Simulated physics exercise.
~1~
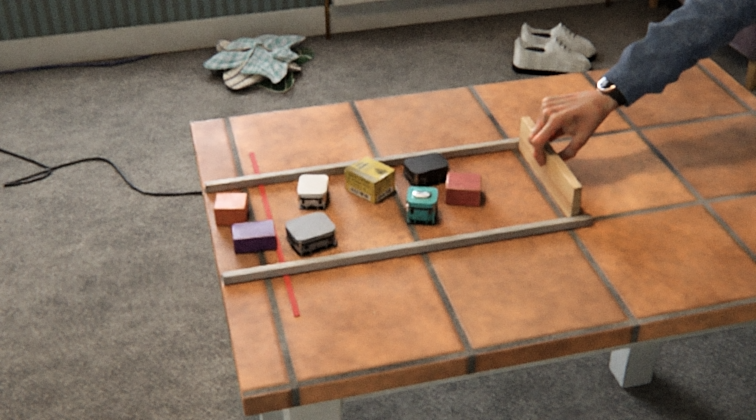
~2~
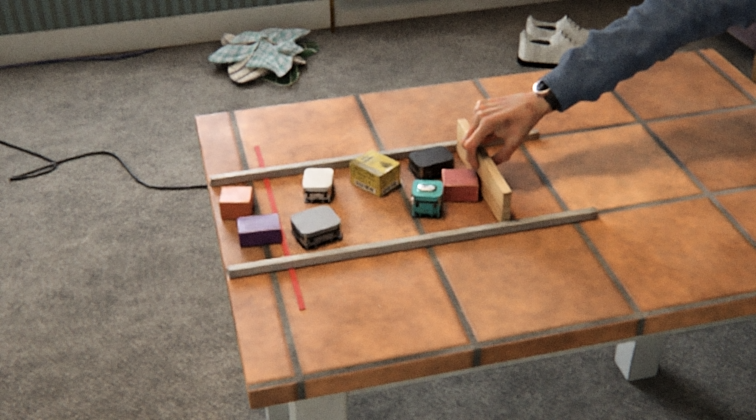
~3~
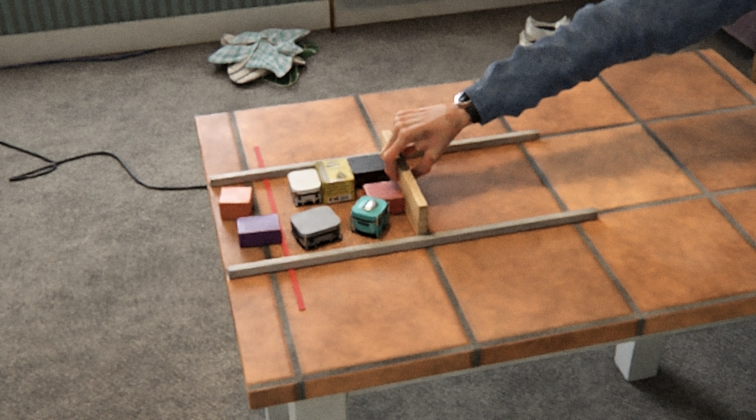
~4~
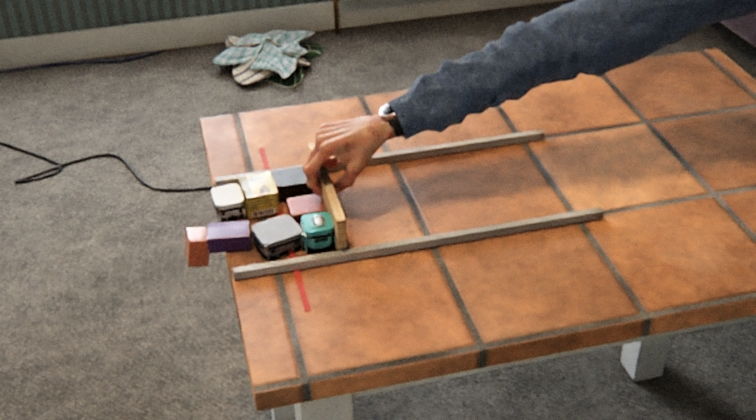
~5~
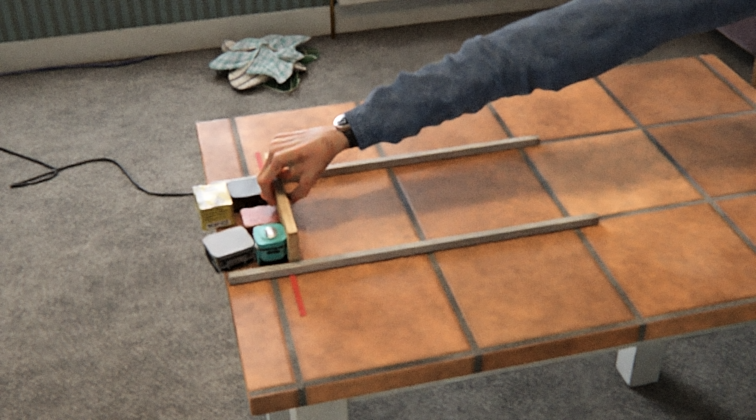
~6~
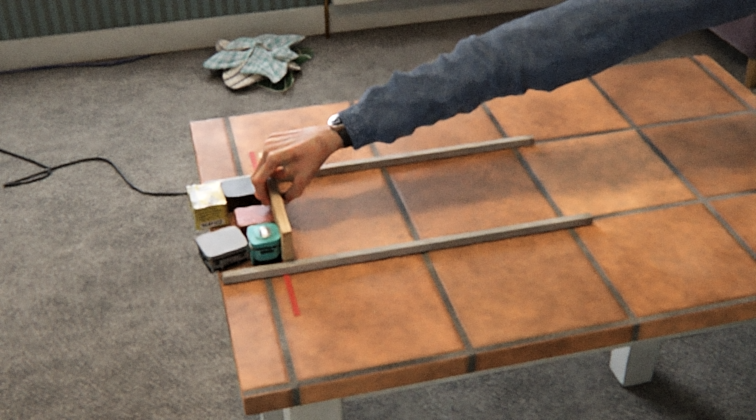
A hand slides an upright wooden board leftward between two rails on a tiled table, gathering small blocks and cases toward the edge; the orange block, purple block and white case go off, while the others stay bunched against the board at the table's end.
